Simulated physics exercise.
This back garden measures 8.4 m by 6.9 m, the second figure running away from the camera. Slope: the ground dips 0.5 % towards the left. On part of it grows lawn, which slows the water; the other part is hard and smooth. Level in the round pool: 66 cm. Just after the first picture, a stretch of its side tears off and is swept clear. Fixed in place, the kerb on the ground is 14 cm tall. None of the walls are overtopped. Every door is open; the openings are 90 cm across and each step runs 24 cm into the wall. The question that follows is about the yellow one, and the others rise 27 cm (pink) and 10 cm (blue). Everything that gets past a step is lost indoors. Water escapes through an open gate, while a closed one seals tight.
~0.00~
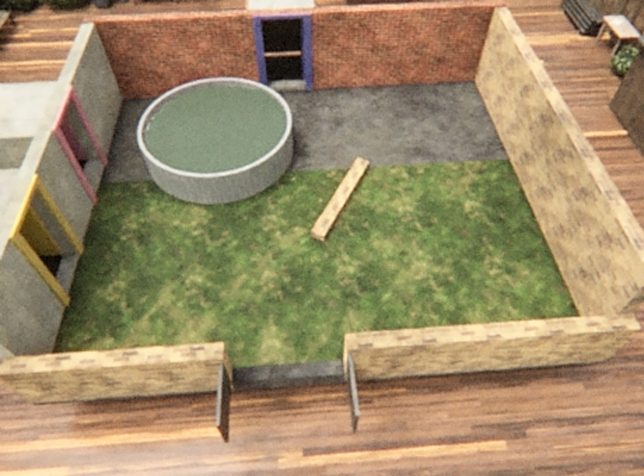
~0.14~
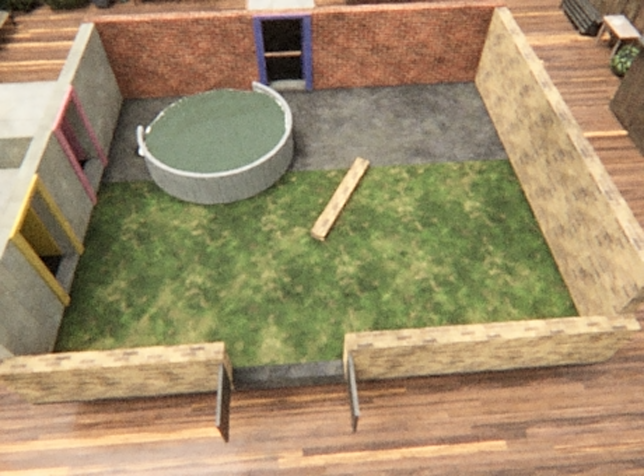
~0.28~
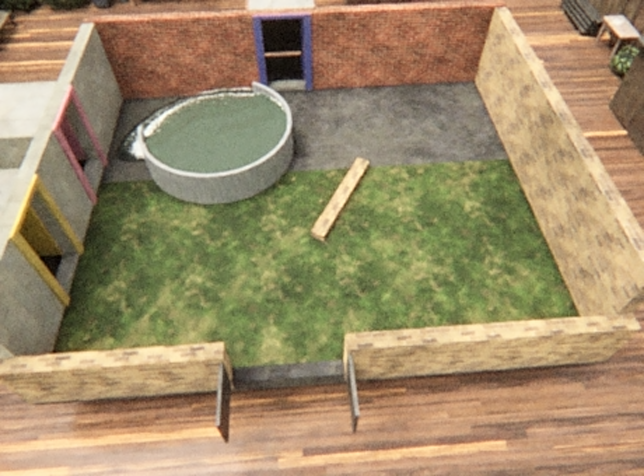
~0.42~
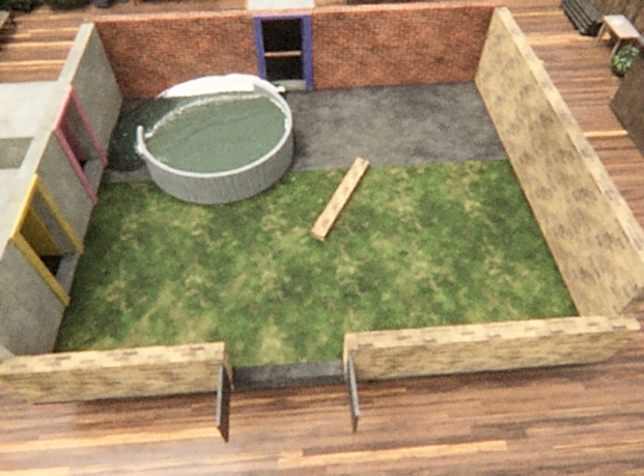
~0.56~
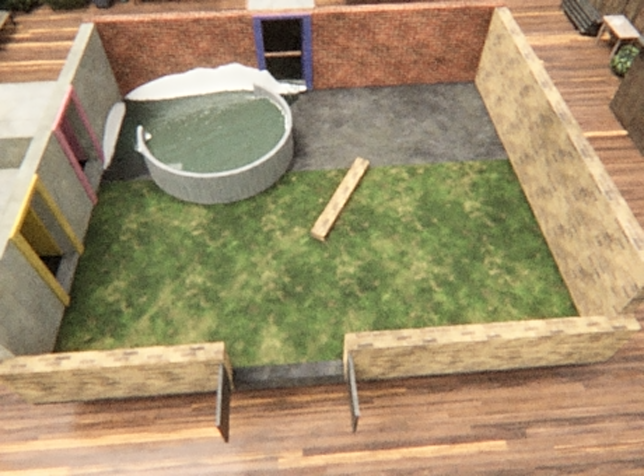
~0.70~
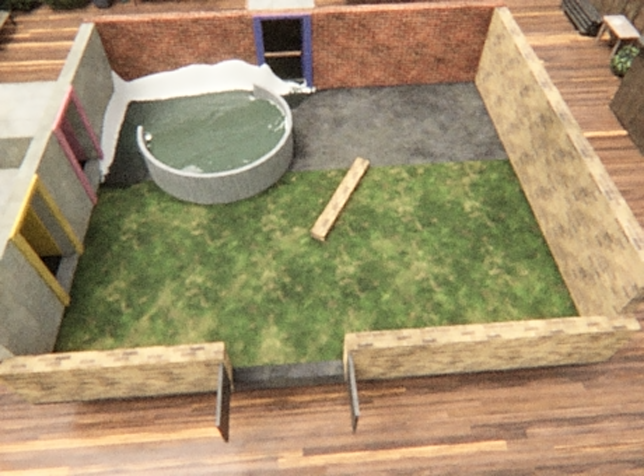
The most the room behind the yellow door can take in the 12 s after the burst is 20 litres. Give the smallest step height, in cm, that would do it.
I would say 9 cm.
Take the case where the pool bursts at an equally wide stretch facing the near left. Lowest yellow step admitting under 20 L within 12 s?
In that case you'd want it roughly 22 cm high.
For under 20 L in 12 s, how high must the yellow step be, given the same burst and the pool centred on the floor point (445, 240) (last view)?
It must be around 6.5 cm tall.
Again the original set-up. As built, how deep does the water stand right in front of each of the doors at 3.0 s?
Depth at pink 24 cm, at yellow 13 cm, at blue 17 cm.
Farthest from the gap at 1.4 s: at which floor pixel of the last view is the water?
At about (382, 86).
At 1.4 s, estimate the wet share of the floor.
Roughly 15 percent of the floor is wet.
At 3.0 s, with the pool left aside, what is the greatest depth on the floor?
About 38 cm.
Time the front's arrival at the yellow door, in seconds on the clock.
Yellow 2.6 s.
After 1.4 s water covers 15 % of the floor, deepest (72 cm) near (162, 98); it has not reached the yellow door.
After 3.0 s water covers 45 % of the floor, deepest (38 cm) near (123, 100); 13 cm at the yellow door, 0 litres in over its 10 cm step.
After 12.0 s water covers 100 % of the floor, deepest (16 cm) near (201, 96); 10 cm at the yellow door, 11 litres in over its 10 cm step.
At the yellow door as built, the water arrived by 2.7 s and peaked near 14 cm at 3.2 s.
With a step of 8 cm, 31 litres would have come in within the 12 s; with 10.5 cm, 8 litres. So under 20 litres takes about 9 cm.
